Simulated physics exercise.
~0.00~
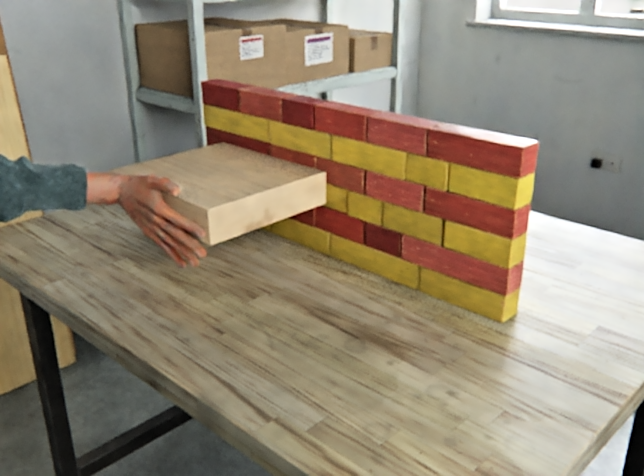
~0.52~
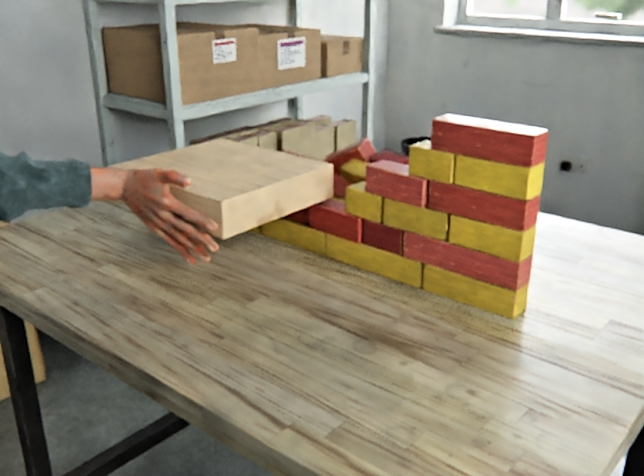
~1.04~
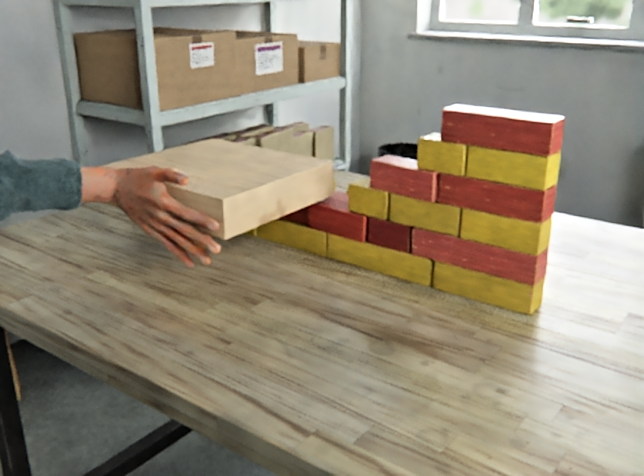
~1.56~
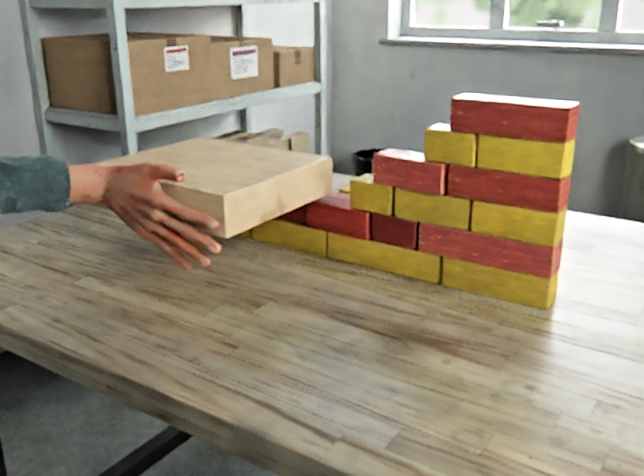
On a wooden table, a hand pushes a thick board into a red-and-yellow block wall, partly collapsing it.
